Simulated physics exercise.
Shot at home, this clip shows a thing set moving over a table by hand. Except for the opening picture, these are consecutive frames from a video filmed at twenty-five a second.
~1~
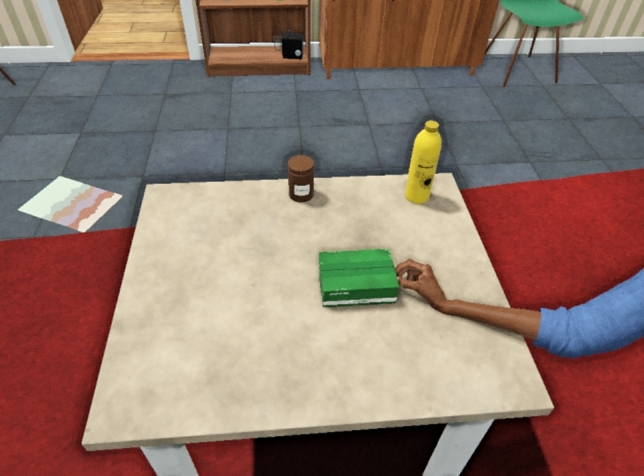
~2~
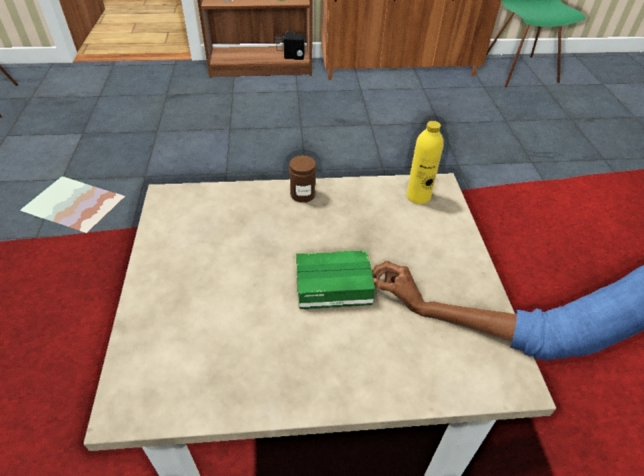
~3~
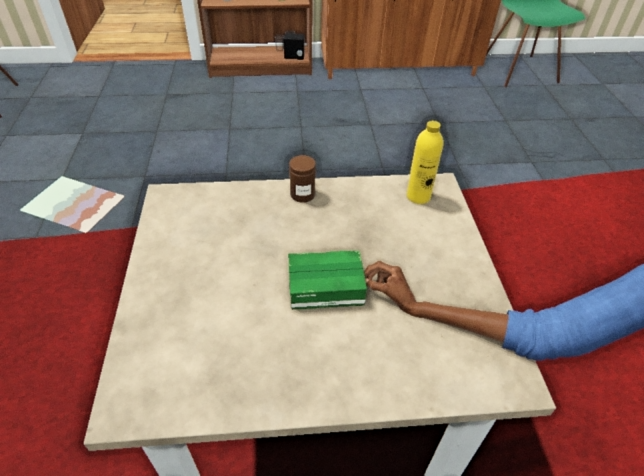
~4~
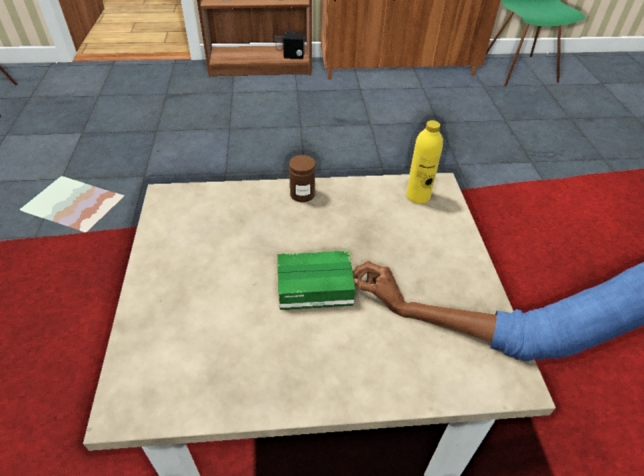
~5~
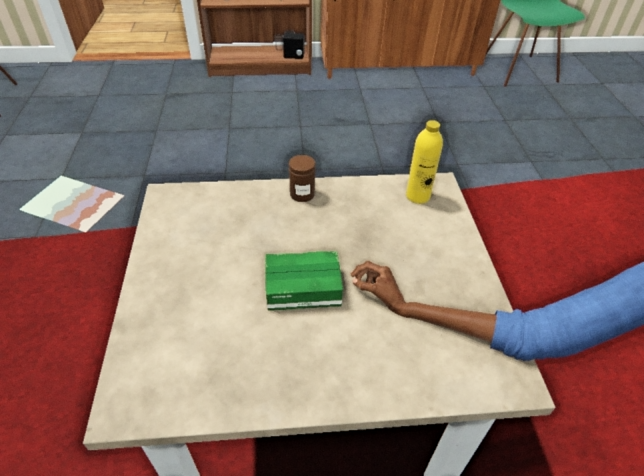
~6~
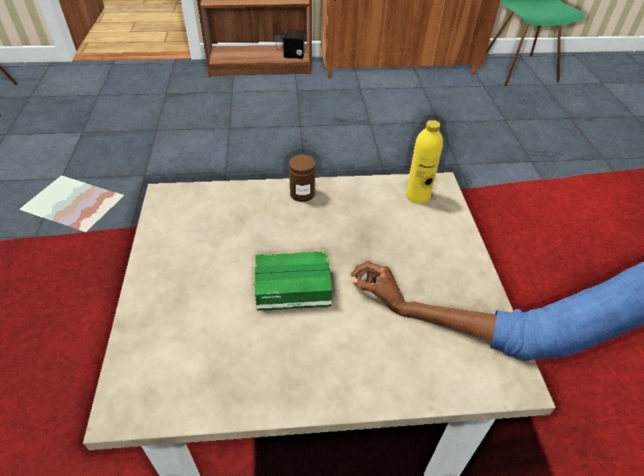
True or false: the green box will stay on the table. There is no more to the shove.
True.
Then, 0.10 s after the last picture, green box slid a little near (273, 281).
Then, 0.20 s after the last picture, green box slid about its own width near (261, 282).
At rest, moved from the start, green box. Seen from the same camera at the end, green box near (258, 282).
